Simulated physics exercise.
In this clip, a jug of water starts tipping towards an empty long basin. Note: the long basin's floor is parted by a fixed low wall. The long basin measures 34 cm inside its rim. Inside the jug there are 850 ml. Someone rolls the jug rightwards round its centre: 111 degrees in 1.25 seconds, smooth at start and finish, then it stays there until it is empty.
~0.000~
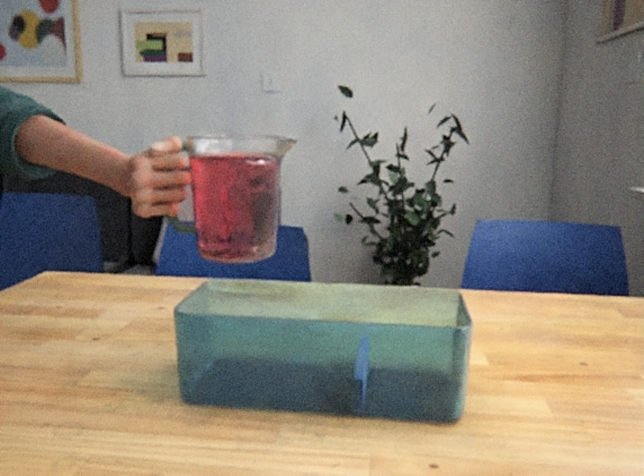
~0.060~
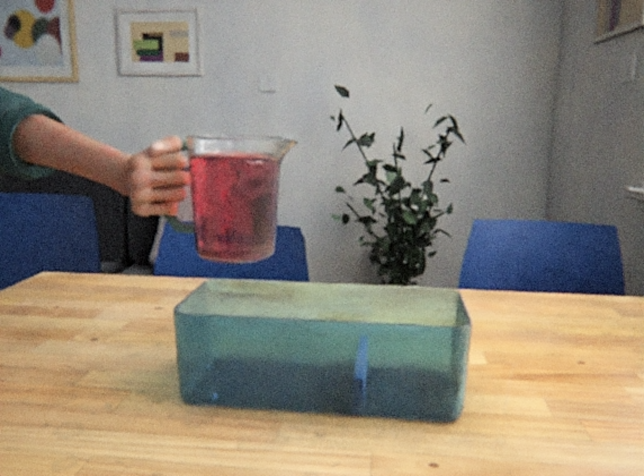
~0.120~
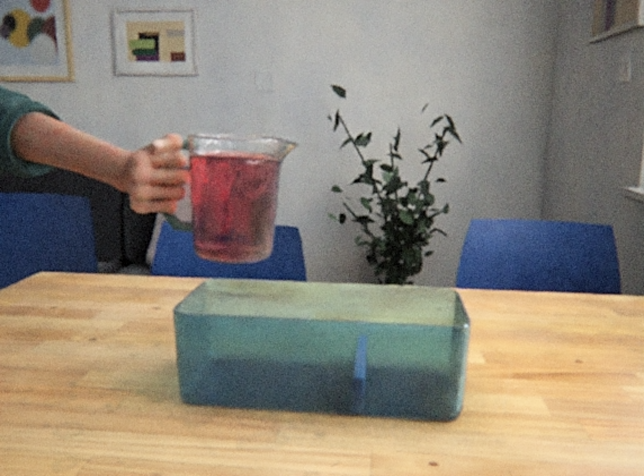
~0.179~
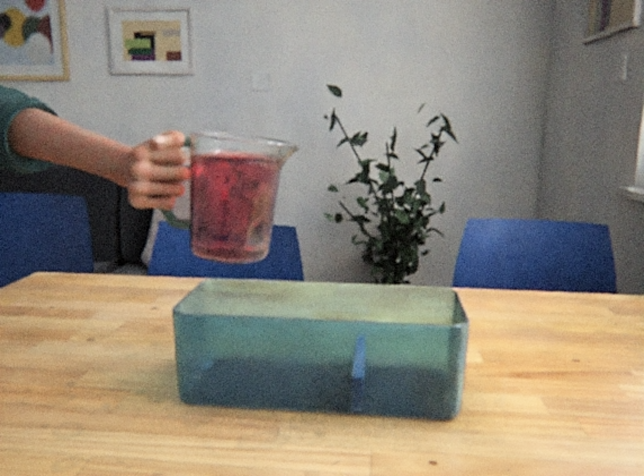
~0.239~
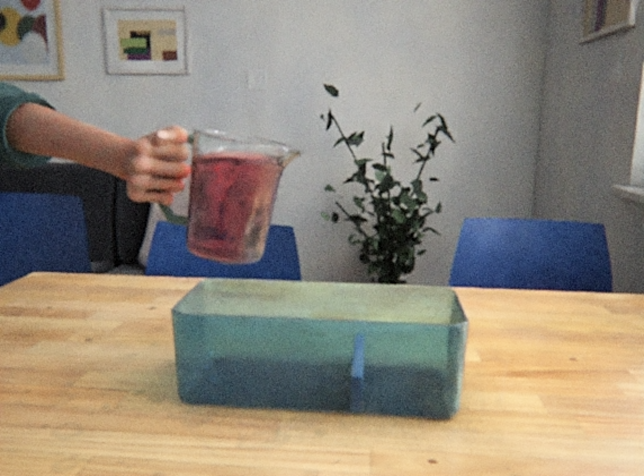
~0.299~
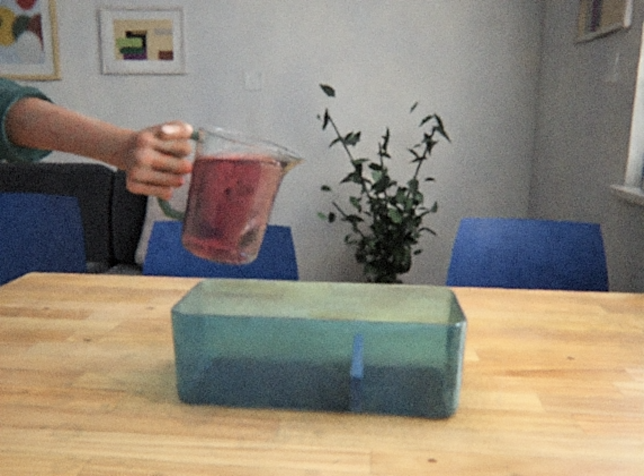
At a wooden dining table, a hand holding a glass jug of red liquid slowly tilting it rightwards above a clear basin.
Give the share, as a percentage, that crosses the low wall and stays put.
Around 33 %.
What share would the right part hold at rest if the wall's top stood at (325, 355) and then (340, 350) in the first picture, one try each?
First try about 80 %, second try about 65 %.
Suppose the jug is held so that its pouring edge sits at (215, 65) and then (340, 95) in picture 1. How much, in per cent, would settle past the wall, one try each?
10 per cent first, 75 per cent second.
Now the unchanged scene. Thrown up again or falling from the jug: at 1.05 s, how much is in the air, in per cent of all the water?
Some 14 per cent.
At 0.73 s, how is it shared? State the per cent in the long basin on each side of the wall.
Lab note: Left near 1 %, right near 7.
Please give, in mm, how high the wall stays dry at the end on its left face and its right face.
Close to 22 mm left and close to 24 mm right.
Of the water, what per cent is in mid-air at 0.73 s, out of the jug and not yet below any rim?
At that moment, about 14 percent.
After 0.73 s the tilt is 71° and 78 per cent is still to pour, 1 is left of the wall and 7 right of it.
After 1.05 s the tilt is 104° and 23 per cent is still to pour, 33 is left of the wall and 30 right of it.
After 1.39 s the tilt is 111° and 1 per cent is still to pour, 64 is left of the wall and 32 right of it.
After 1.75 s the tilt is 111° and 0 per cent is still to pour, 66 is left of the wall and 33 right of it.
In the end 66 per cent lies left of the wall, 33 right of it and 2 outside.
